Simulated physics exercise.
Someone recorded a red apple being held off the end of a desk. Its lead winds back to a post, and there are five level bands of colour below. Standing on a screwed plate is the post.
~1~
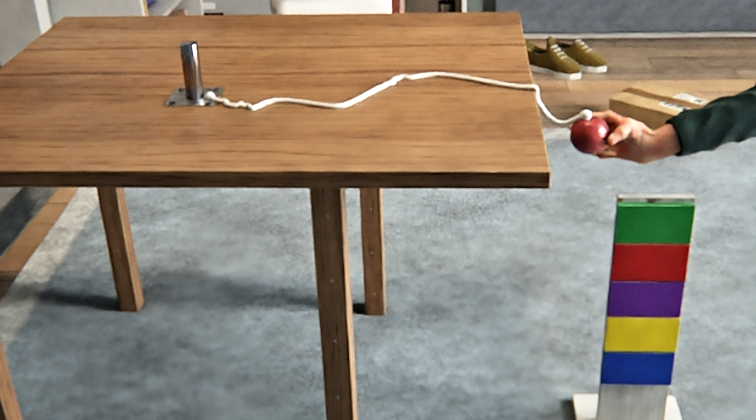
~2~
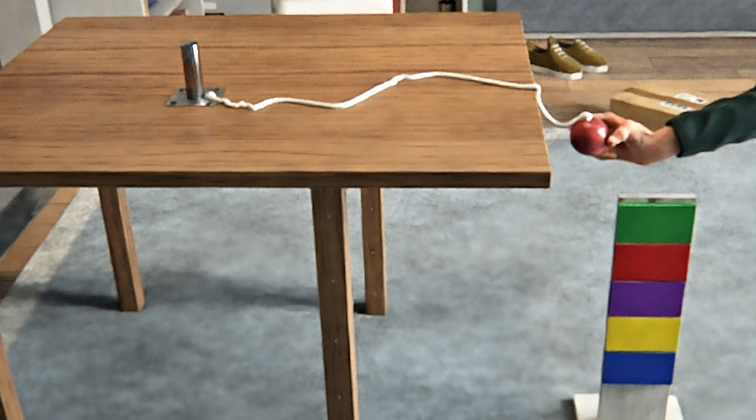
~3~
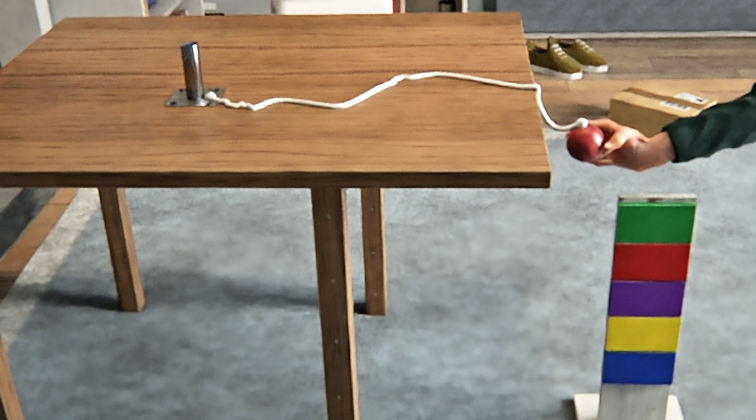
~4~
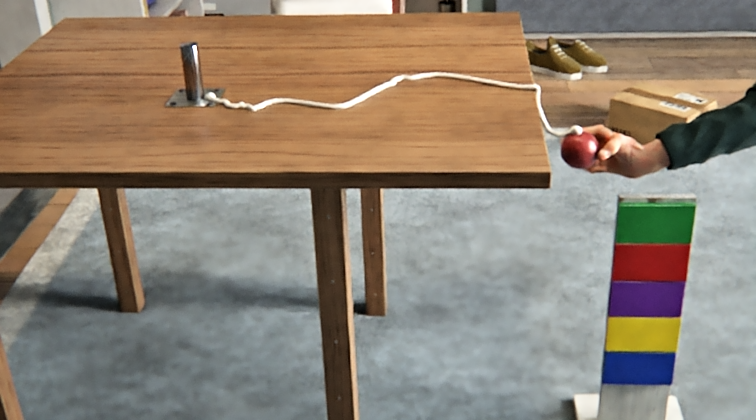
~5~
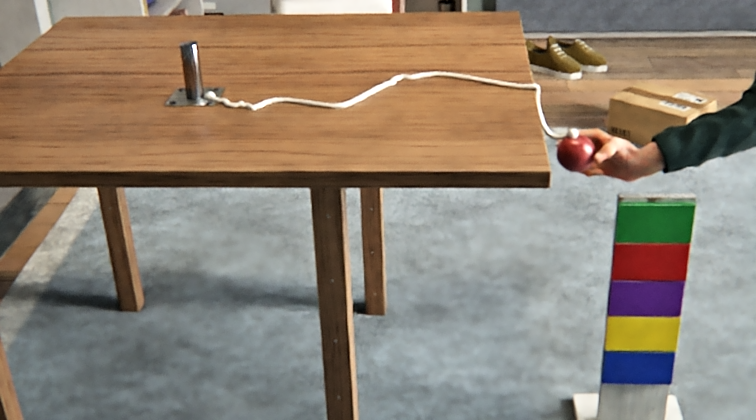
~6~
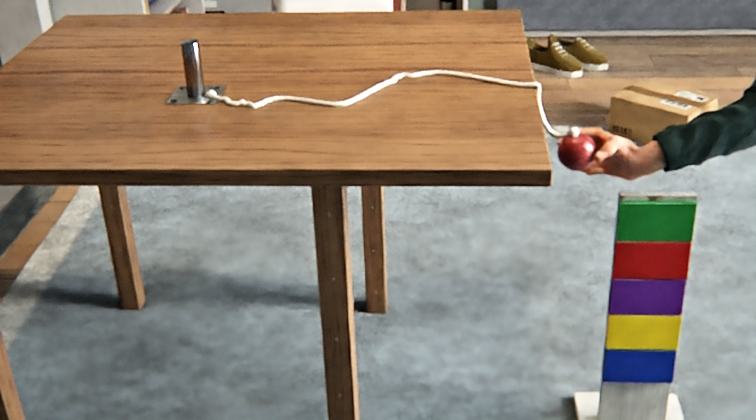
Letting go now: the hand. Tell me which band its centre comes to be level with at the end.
Its centre comes to be level with the red band.
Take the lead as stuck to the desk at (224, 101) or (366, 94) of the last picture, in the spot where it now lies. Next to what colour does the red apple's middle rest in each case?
For the first place it's red, and for the second green.
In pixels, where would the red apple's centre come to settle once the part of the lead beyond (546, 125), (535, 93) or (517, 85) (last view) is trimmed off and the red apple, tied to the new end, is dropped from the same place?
(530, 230), (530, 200), (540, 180).
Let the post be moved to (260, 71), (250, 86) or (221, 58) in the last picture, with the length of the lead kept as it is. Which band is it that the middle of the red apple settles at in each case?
Readings, in order: Purple - purple - red.
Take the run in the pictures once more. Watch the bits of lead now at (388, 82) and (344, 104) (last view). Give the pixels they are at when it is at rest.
To (455, 92) for the first and to (384, 92) for the second.
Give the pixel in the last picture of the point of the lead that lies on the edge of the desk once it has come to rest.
The bit in question sits close to (457, 75).
Soon after, apple near (497, 246); level with red.
After that, apple near (528, 258); level with red.
In the end, apple near (539, 260); level with red. Its middle rests at the red band.
